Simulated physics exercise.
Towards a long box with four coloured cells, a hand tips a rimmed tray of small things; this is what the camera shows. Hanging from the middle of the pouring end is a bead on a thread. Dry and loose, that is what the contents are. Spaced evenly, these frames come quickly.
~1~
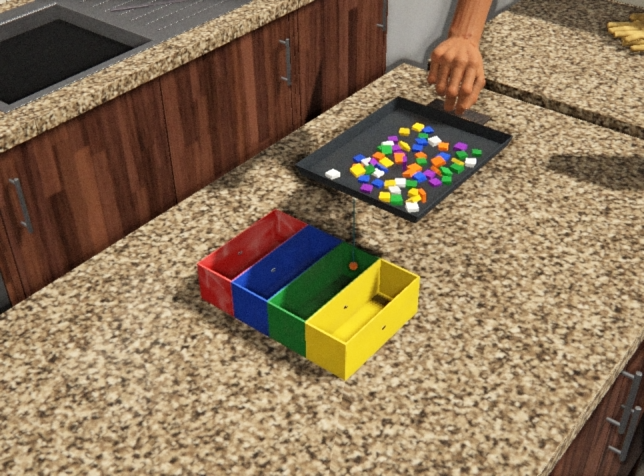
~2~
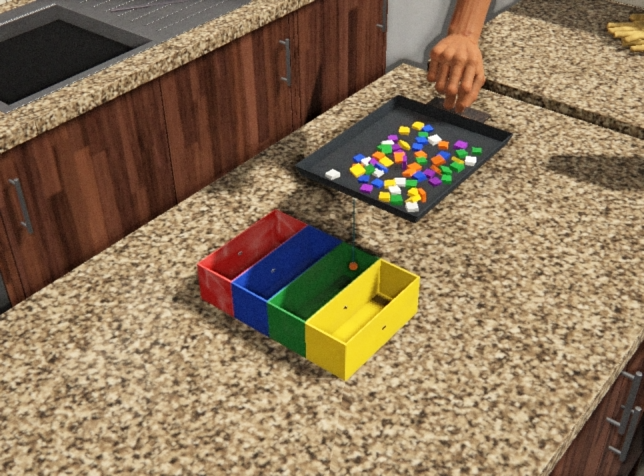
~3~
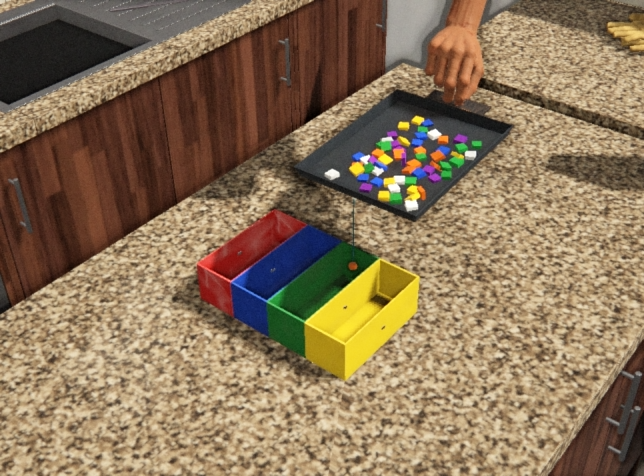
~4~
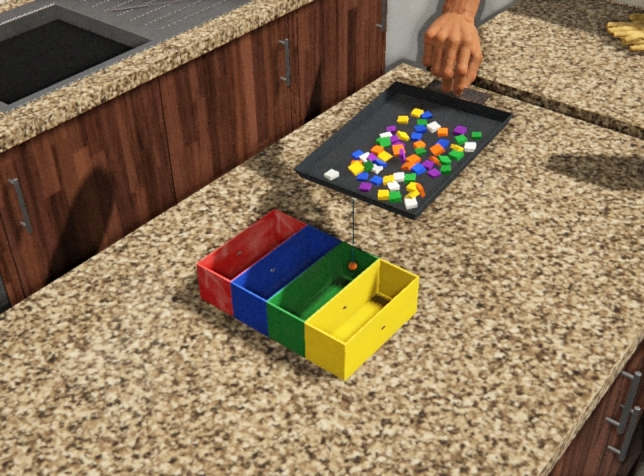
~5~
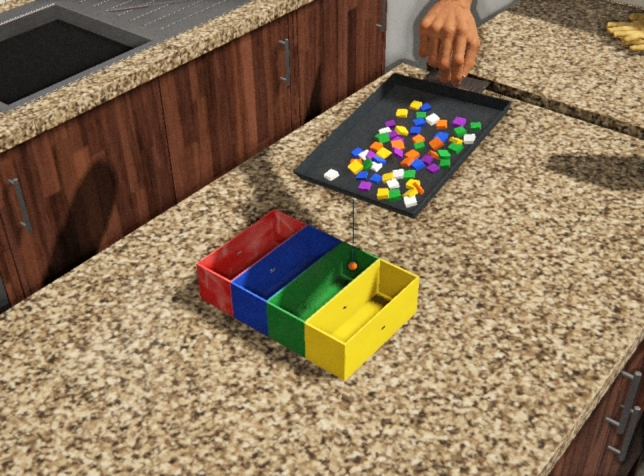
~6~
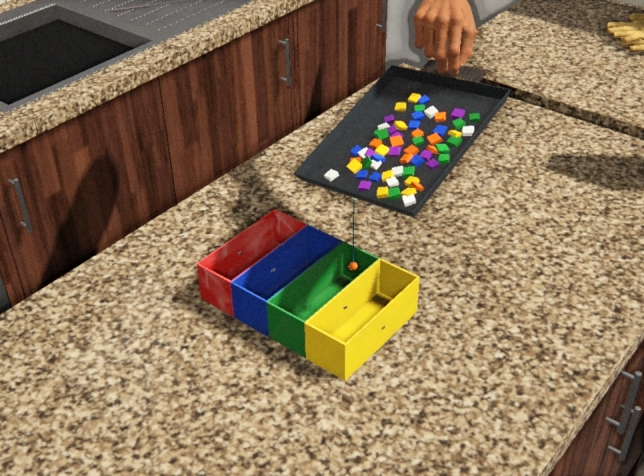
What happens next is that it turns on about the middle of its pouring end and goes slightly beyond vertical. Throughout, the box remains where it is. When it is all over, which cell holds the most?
The blue cell holds the most.
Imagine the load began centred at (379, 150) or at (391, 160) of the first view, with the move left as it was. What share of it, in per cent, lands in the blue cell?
The first start gives 80 percent and the second 70 percent.
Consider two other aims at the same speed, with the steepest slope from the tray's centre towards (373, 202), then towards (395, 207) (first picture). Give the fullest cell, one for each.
That yellow cell, then that yellow cell.
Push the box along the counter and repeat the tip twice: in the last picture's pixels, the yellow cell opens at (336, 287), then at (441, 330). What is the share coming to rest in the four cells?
You'd get 100 per cent first and 60 per cent second.
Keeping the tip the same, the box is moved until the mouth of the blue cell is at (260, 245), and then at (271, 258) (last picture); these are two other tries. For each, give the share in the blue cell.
About 0 and 40 per cent.
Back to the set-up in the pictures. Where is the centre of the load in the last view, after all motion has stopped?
Somewhere around (295, 293) in the last picture.
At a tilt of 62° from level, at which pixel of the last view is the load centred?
The middle of the pieces lands at roughly (334, 175).
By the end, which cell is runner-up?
Rank two - the green one.
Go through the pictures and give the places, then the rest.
In the first frame, corners of the pouring end near (301, 164) and (416, 213), level; middle of the load near (405, 163), mosaic tiles; bead on its thread near (353, 266); red cell near (216, 287); blue cell near (251, 306); green cell near (287, 326); yellow cell near (326, 348).
In the second frame, corners of the pouring end near (301, 165) and (416, 213), level; middle of the load near (404, 163).
In the third frame, corners of the pouring end near (300, 166) and (415, 211), tipped barely, lowest at the left corner; middle of the load near (404, 159).
In the fourth frame, corners of the pouring end near (300, 168) and (414, 210), tipped a little, lowest at the left corner; middle of the load near (402, 155).
In the fifth frame, corners of the pouring end near (299, 170) and (412, 209), tipped a little, lowest at the left corner; middle of the load near (398, 153).
In the sixth frame, corners of the pouring end near (299, 172) and (412, 208), tipped clearly, lowest at the left corner; middle of the load near (394, 151); red cell near (216, 287); blue cell near (250, 306); green cell near (287, 326); yellow cell near (326, 348).
Shortly afterwards, tray tipped steeply; all but a few on the tray; only a few falling or outside the box.
Next, tray tipped past a quarter turn; near half on the tray; a little in the green cell; a little in the blue cell; near half falling or outside the box.
Some moments later, tray tipped past a quarter turn; near two thirds in the blue cell; near a third in the green cell; only a few in the yellow cell.
In the end, tray tipped past a quarter turn; near two thirds in the blue cell; near a third in the green cell; only a few in the yellow cell; none at all in the red cell.
